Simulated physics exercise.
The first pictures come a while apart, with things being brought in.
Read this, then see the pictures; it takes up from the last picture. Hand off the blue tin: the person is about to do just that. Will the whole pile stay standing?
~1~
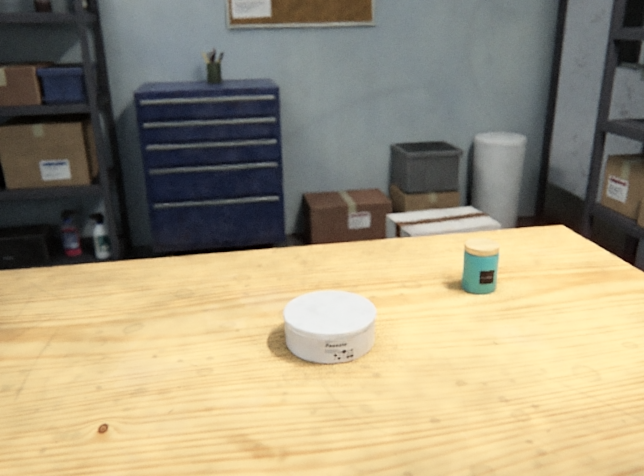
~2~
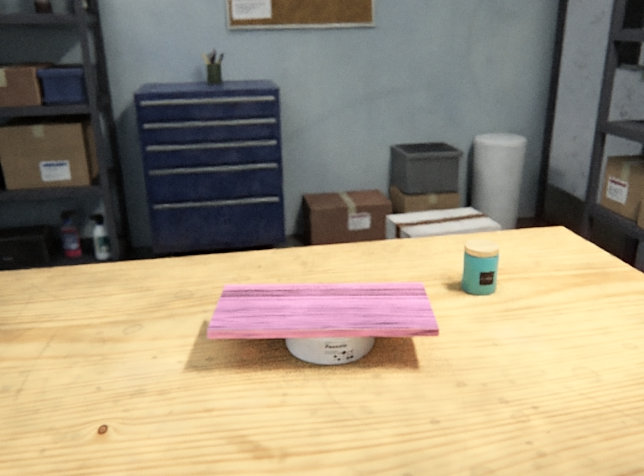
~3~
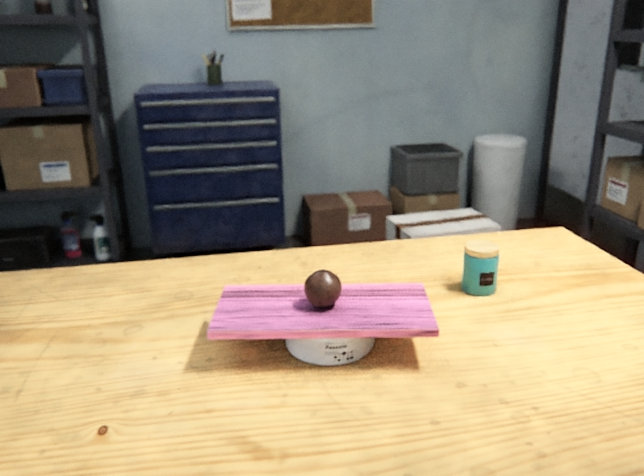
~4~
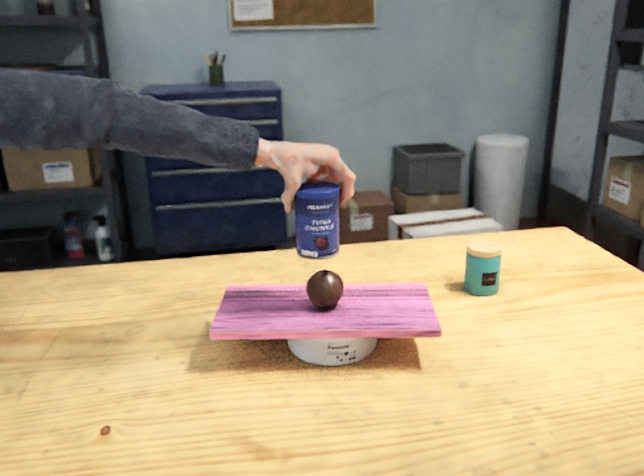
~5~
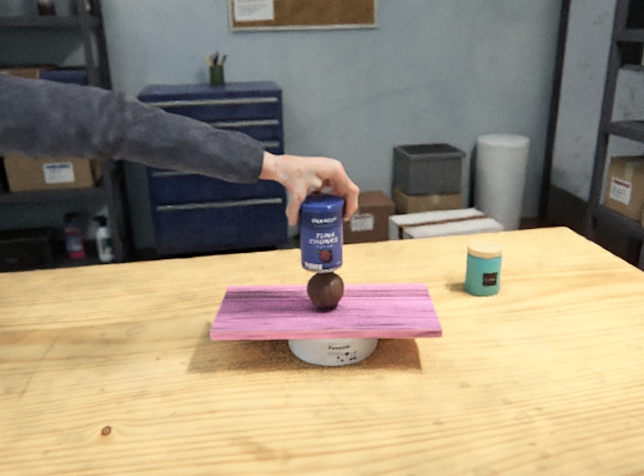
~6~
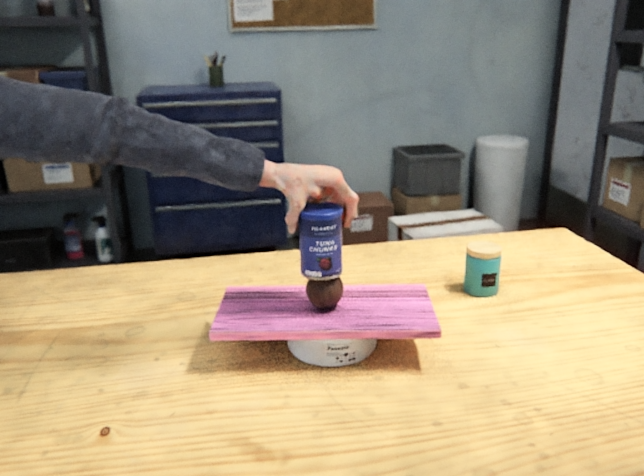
No - my guess: It won't stay upright.
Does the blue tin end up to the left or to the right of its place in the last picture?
Leftward.
Then, 0.60 s on from there, blue tin now fallen; pink board turned 7° from how it was put.
Then, 1.00 s on from there, pink board turned 23° from how it was put; brown onion shifted about its own width.
In the end, fallen, blue tin; moved from the start, brown onion; left askew, pink board; the other 2 unmoved. The pile loses its balance.
